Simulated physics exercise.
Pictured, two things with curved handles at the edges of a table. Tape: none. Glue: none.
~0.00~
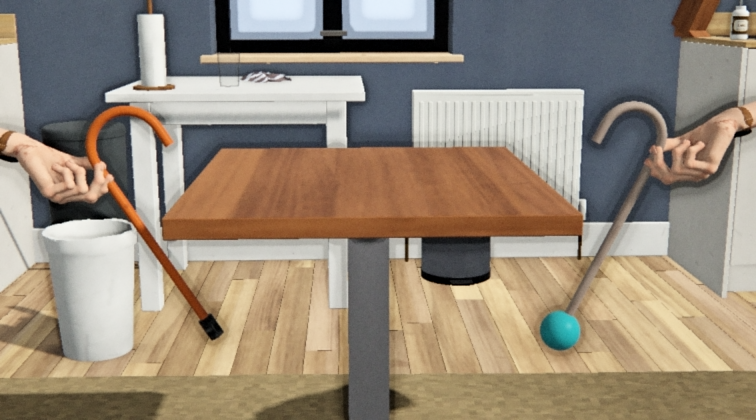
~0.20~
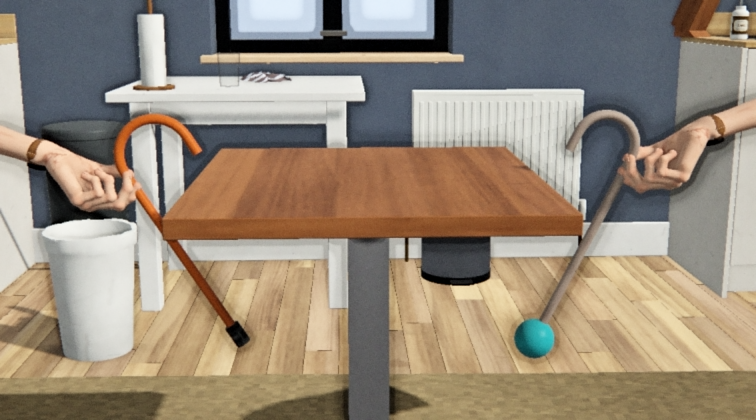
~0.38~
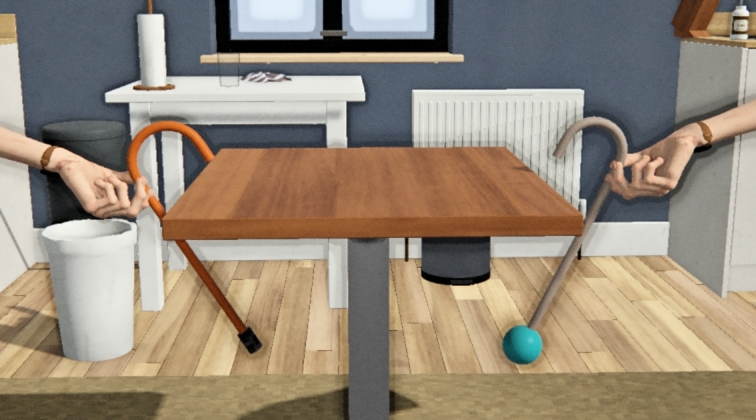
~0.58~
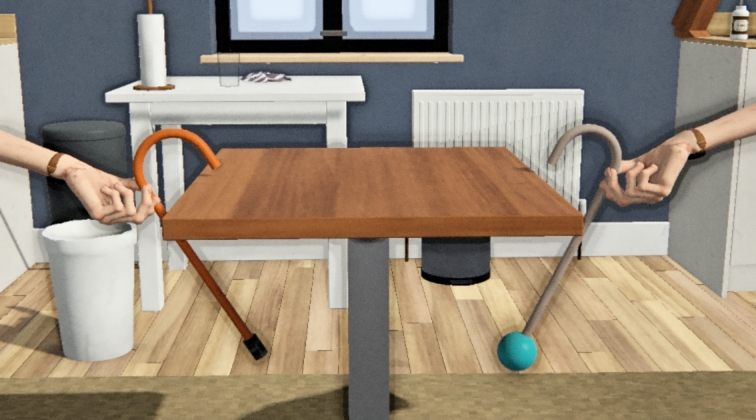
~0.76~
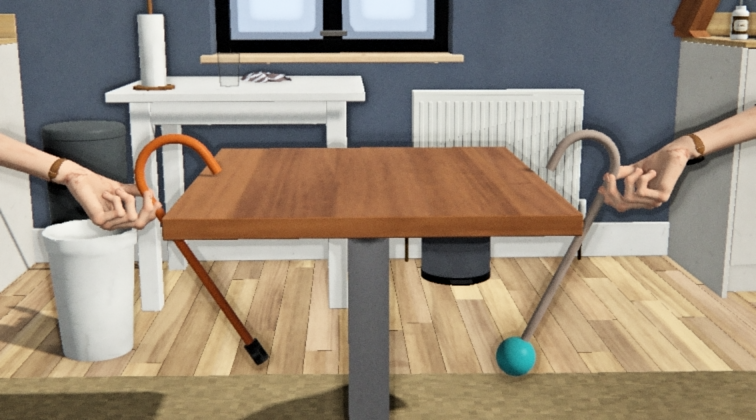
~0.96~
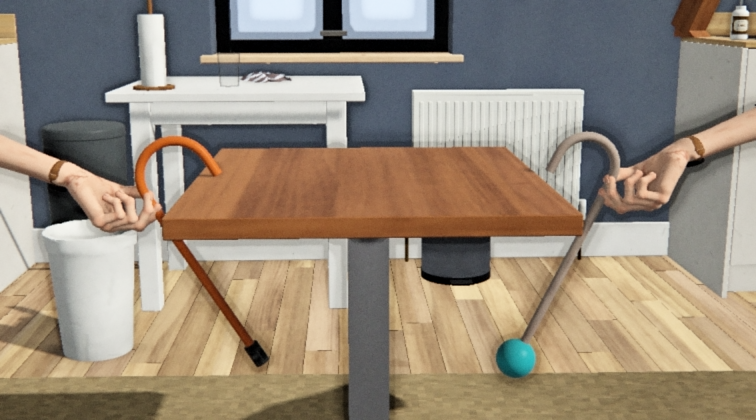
In a kitchen, two hands bring an orange cane and a turquoise-tipped stick to the table's edges.
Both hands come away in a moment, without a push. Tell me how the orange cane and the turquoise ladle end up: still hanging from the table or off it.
My prediction: The orange cane keeps hanging; the turquoise ladle comes down.
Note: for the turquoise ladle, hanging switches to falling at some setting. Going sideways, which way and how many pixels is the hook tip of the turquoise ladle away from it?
12 pixels left, about.
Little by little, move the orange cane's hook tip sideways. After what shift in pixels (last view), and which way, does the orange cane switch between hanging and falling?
Shift approx. 20 px, direction left.
Around 1.34 s, orange cane at rest near (221, 247); turquoise ladle come down.
Finally (2.0 s), the orange cane hangs from the table, near (222, 247); the turquoise ladle slips off.
